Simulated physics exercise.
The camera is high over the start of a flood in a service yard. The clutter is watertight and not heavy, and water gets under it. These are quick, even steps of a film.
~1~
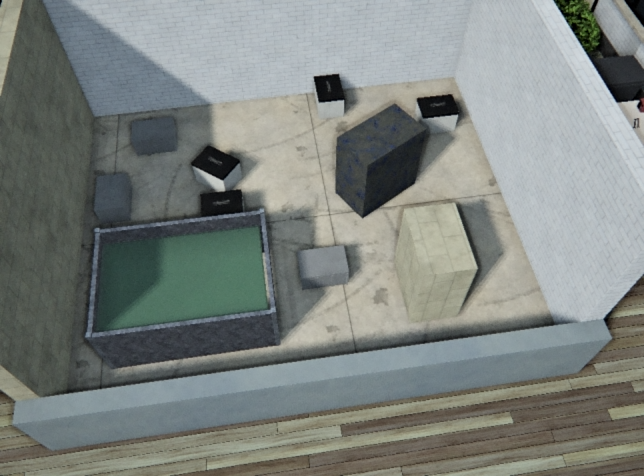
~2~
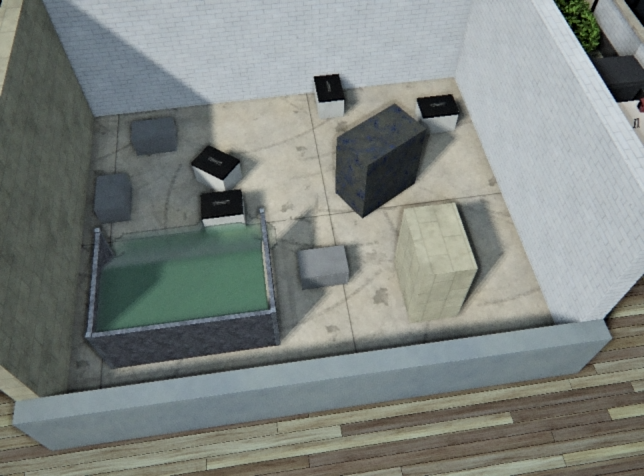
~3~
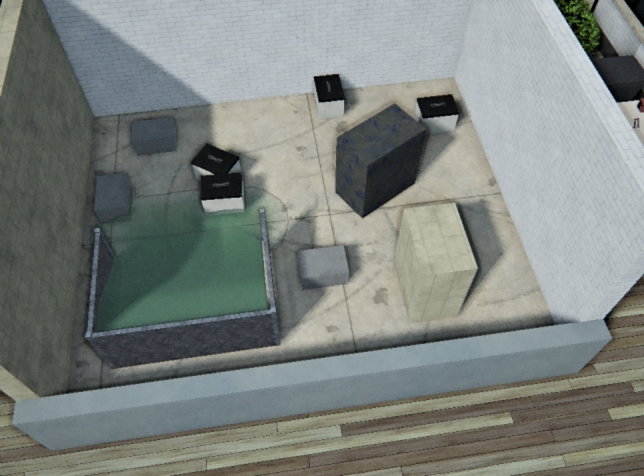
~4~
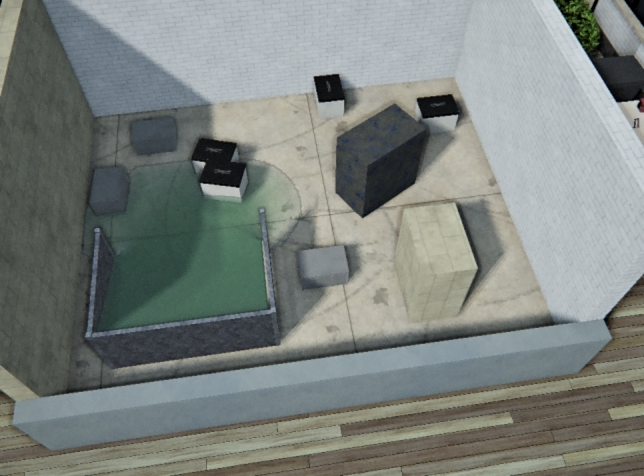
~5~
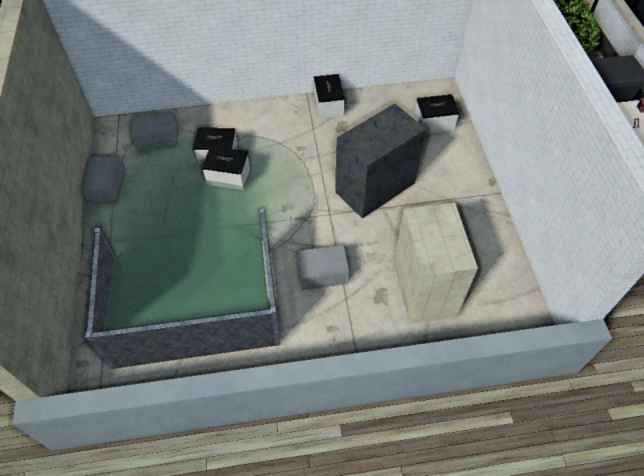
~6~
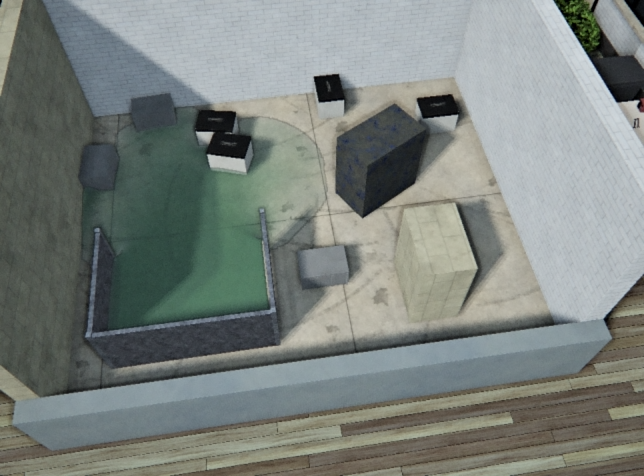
At first, green water sits inside a dark-walled tank in a walled yard scattered with boxes and blocks. Then the tank's far side opens and the water spreads across the floor, pushing two black-topped boxes and two grey blocks toward the back wall, while the large dark and pale blocks stay put.
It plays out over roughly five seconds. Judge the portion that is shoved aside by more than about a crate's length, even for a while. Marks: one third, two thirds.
It is at least two thirds.
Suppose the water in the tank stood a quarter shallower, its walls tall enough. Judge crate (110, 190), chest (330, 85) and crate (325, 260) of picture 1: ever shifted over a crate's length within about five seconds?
In turn: Moved that far, moved that far, under that.
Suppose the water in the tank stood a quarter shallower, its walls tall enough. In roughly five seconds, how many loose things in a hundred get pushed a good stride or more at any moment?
About 90 per cent.
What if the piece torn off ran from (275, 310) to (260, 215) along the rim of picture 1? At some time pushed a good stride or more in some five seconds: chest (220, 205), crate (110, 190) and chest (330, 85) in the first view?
In turn: Not that far, short of that, shifted that much.
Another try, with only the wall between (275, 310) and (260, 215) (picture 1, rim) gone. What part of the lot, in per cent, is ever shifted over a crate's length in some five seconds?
About 40 per cent.
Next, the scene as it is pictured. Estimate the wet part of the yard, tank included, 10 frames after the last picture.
About 55 per cent.
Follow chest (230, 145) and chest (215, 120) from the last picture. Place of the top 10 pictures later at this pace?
Roughly at (321, 95) and (268, 79).
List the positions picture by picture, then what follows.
The first picture shows a chest at (222, 203), on the bottom; a chest at (215, 161), on the bottom; 0 of 7 have shifted.
The second picture shows a chest at (222, 203) rests on the ground; a chest at (215, 161) rests on the ground; 0 of 7 have shifted.
The third picture shows a chest at (221, 185), on the bottom, close to its start; a chest at (215, 159), on the bottom, close to its start; 1 of 7 have shifted.
The fourth picture shows a chest at (223, 172), on the bottom, a stride from its start; a chest at (214, 150), on the bottom, close to its start; 3 of 7 have shifted.
The fifth picture shows a chest at (225, 159), afloat, a stride from its start; a chest at (215, 138) rests on the ground, a stride from its start; 4 of 7 have shifted.
The sixth picture shows a chest at (229, 144), afloat, a stride from its start; a chest at (216, 120), on the bottom, a stride from its start; 4 of 7 have shifted.
A moment on, 4 of 7 are well off their spots; 3 afloat.
Next, 5 of 7 are well off their spots; 5 afloat.
Later, 6 of 7 are well off their spots; 6 afloat.
In the end, 6 of 7 are well off their spots, and 6 have been at some point; 4 afloat.
